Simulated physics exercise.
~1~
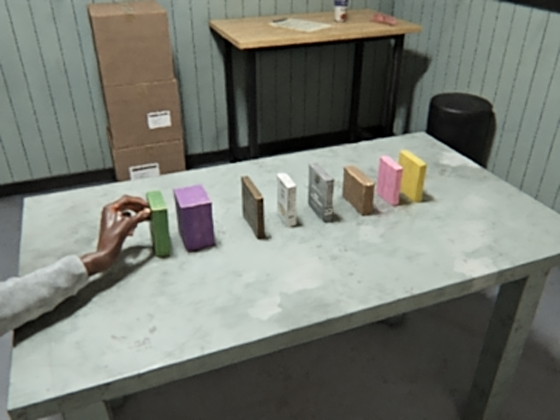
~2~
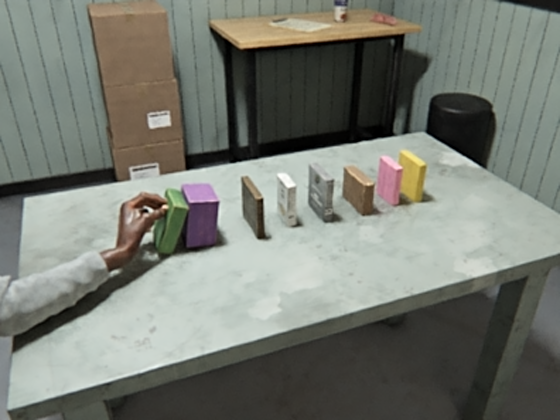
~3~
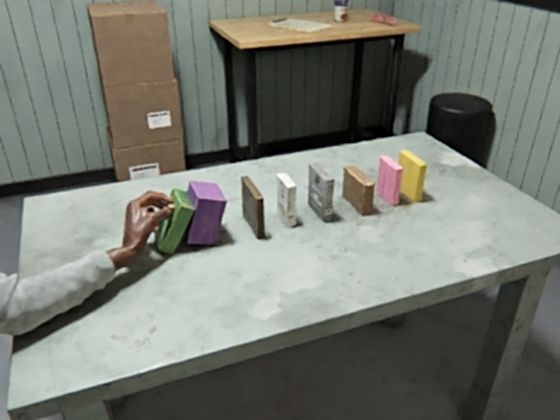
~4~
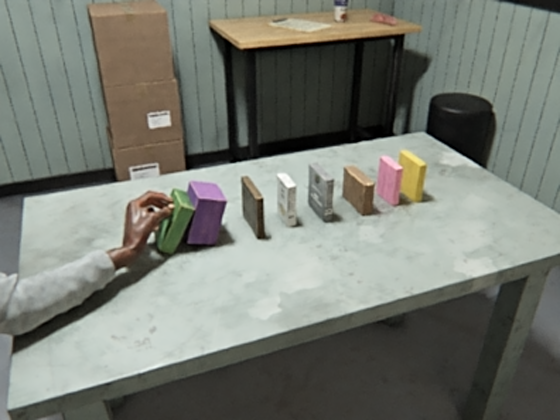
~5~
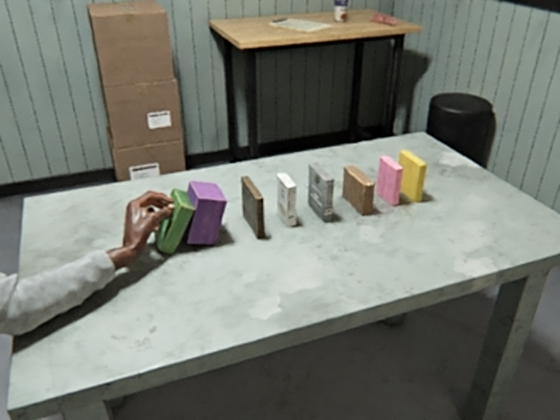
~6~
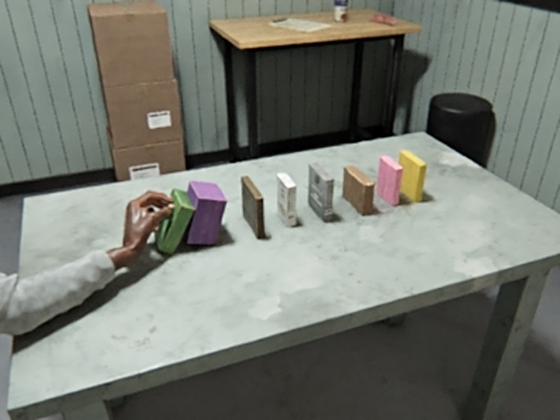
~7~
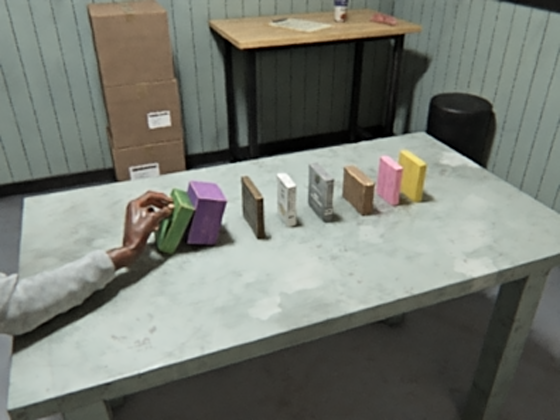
Hand tipping a green board against a purple block, both ending tilted right, while the rest of the tabletop row stays upright.
